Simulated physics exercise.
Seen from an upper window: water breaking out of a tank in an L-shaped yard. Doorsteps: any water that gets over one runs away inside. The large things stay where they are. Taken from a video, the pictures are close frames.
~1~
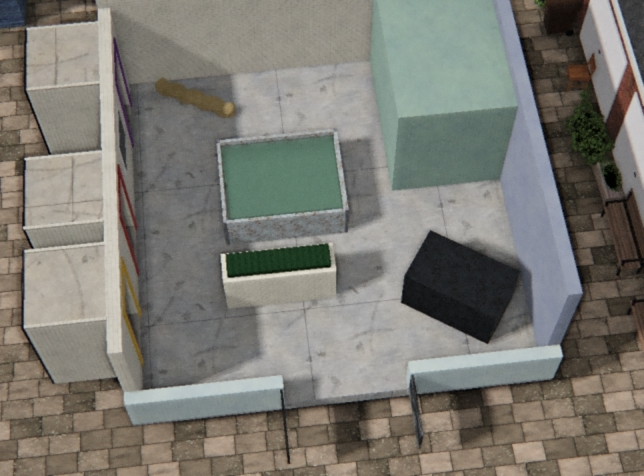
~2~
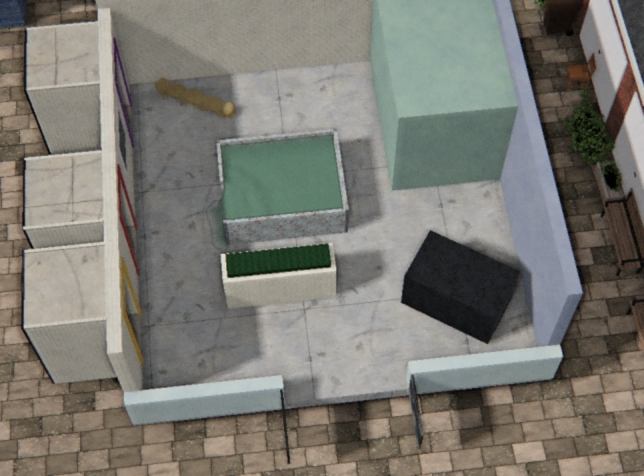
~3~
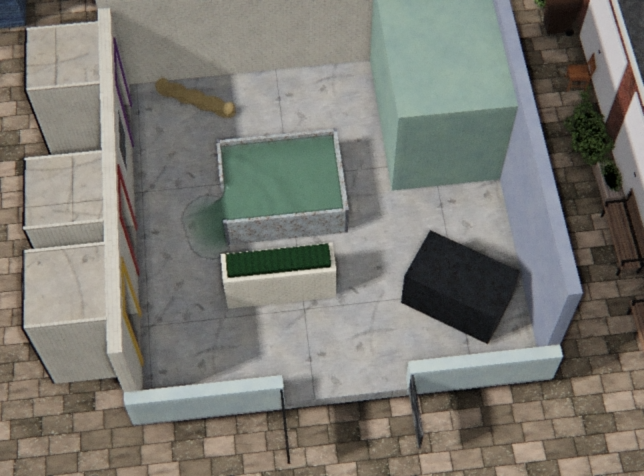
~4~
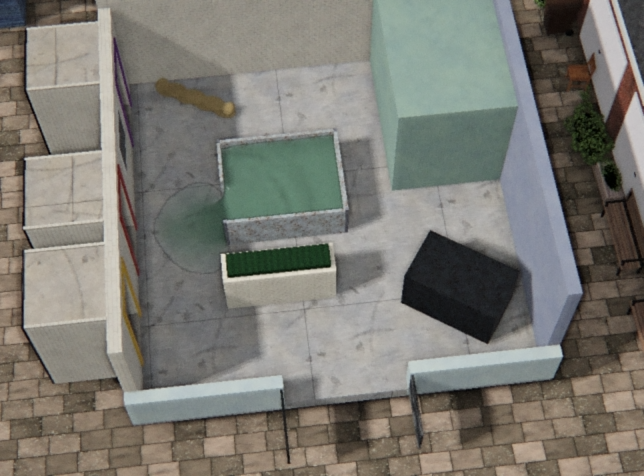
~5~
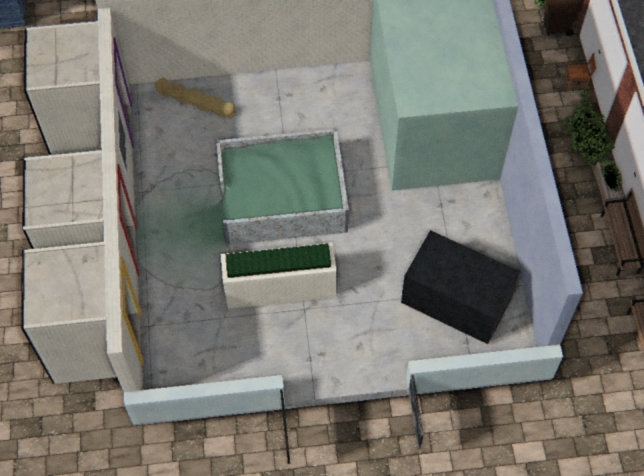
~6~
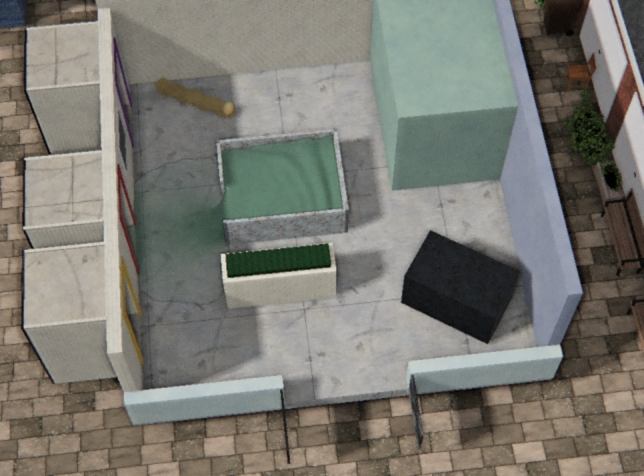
The clip opens on still green water in an open stone tank, in a walled yard with a planter and a dark block. Water pours from the tank's lower left corner and spreads left in a rounded, thinning sheet towards the wall, then creeps down alongside it as ripples curve across the tank.
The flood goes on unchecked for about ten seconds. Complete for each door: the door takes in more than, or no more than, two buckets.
Completed: The yellow door takes in no more than two buckets; the purple door takes in more than two buckets; the red door takes in more than two buckets.
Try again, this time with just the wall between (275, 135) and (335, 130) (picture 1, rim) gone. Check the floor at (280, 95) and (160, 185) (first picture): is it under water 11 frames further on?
The first spot is swamped, the second spared.
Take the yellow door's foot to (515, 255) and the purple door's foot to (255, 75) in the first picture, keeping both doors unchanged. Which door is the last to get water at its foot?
My answer is the door marked purple.
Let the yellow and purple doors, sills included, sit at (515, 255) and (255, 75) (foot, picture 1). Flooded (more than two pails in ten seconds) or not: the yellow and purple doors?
Result - yellow door does not reach it, purple door does not reach it.
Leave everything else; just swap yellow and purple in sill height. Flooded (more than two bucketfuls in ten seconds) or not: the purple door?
Short answer: Purple does not get swamped.
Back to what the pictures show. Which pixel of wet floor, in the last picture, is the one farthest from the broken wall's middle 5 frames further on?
The front's farthest point is close to (144, 388).
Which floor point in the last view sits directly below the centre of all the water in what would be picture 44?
It is around (250, 239).
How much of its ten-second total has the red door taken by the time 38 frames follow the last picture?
Close to 100 %.
A moment on, water covers 15 % of the floor; the yellow door wet at the sill, nothing in, the purple door wet at the sill, nothing in, the red door over two buckets in.
Next, water covers 25 % of the floor; the yellow door wet at the sill, nothing in, the purple door wet at the sill, nothing in, the red door far over two buckets in.
Then, water covers 45 % of the floor; the yellow door wet at the sill, nothing in, the purple door wet at the sill, nothing in, the red door far over two buckets in.
Later, water covers 70 % of the floor; the yellow door wet at the sill, nothing in, the purple door over two buckets in, the red door far over two buckets in.
In the end, water covers 90 % of the floor; the yellow door wet at the sill, nothing in, the purple door over two buckets in, the red door far over two buckets in.
